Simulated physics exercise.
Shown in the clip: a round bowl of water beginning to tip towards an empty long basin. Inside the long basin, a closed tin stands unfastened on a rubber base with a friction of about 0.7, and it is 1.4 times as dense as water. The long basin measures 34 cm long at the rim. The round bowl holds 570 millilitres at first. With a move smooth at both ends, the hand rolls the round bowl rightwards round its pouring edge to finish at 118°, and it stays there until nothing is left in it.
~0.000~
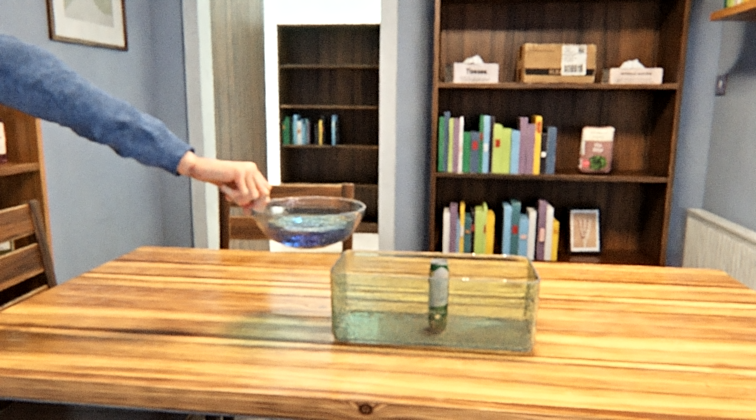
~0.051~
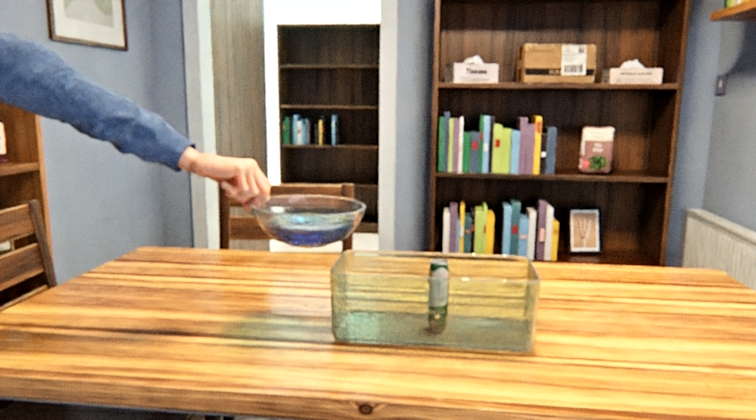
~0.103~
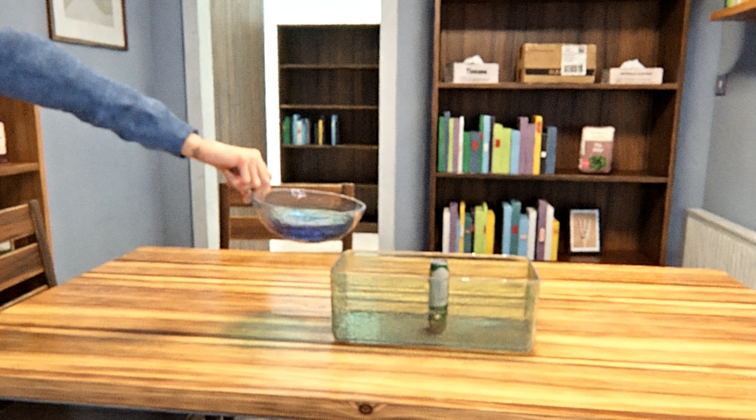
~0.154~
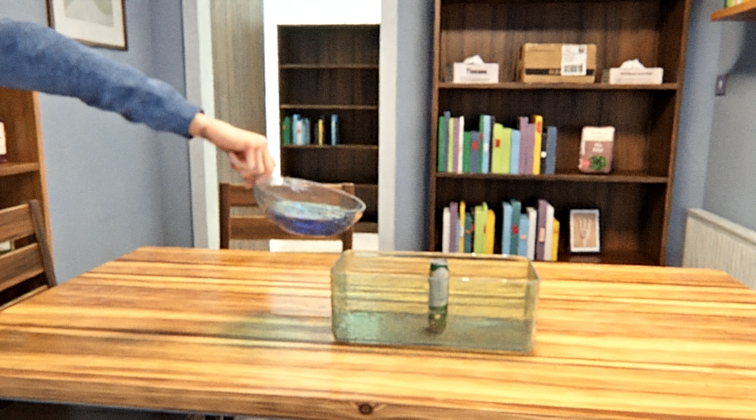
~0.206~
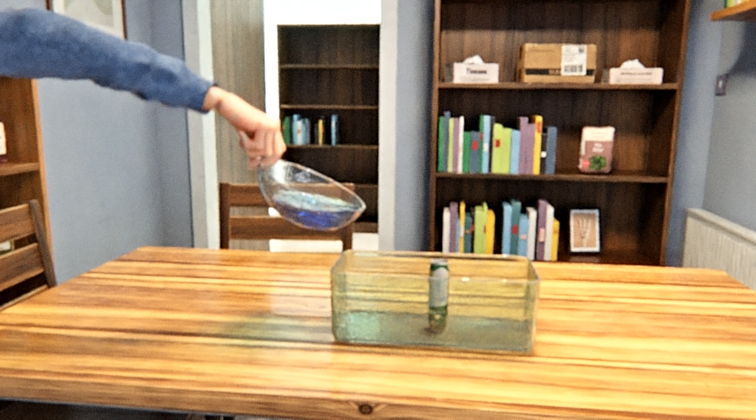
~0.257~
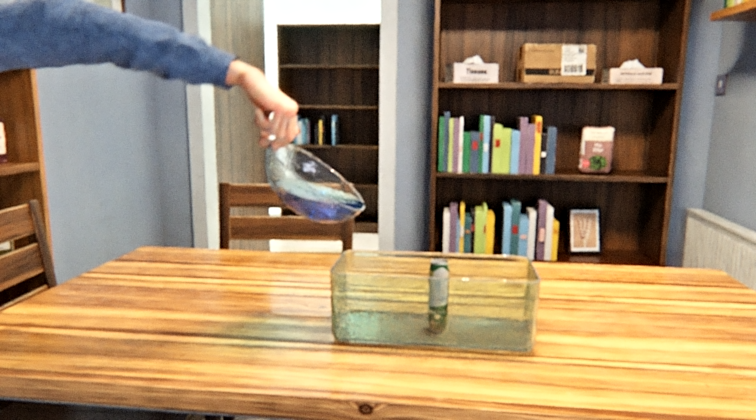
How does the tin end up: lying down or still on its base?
It ends up lying down.
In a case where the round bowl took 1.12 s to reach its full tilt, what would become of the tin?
Holds steady.
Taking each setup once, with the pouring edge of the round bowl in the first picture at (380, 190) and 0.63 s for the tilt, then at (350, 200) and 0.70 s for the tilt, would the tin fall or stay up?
Trial 1 - tin stays standing; trial 2 - tin stays standing.
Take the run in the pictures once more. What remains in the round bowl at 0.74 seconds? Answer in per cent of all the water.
Near 0 percent, more or less.
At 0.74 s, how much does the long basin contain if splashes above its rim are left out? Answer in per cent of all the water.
Around 98 per cent of the whole.
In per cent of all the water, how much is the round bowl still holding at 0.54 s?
I'd put it near 3 percent.
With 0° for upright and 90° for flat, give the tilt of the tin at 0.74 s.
Some 20°.
By 0.54 s the tilt is 104° and 3 per cent is still to pour; the tin stands where it began.
By 0.74 s the tilt is 118° and 0 per cent is still to pour; the tin leans 19°.
By 0.96 s the tilt is 118° and 0 per cent is still to pour; the tin lies on its side.
By 1.19 s the tilt is 118° and 0 per cent is still to pour; the tin lies on its side.
At rest the tin lies on its side.
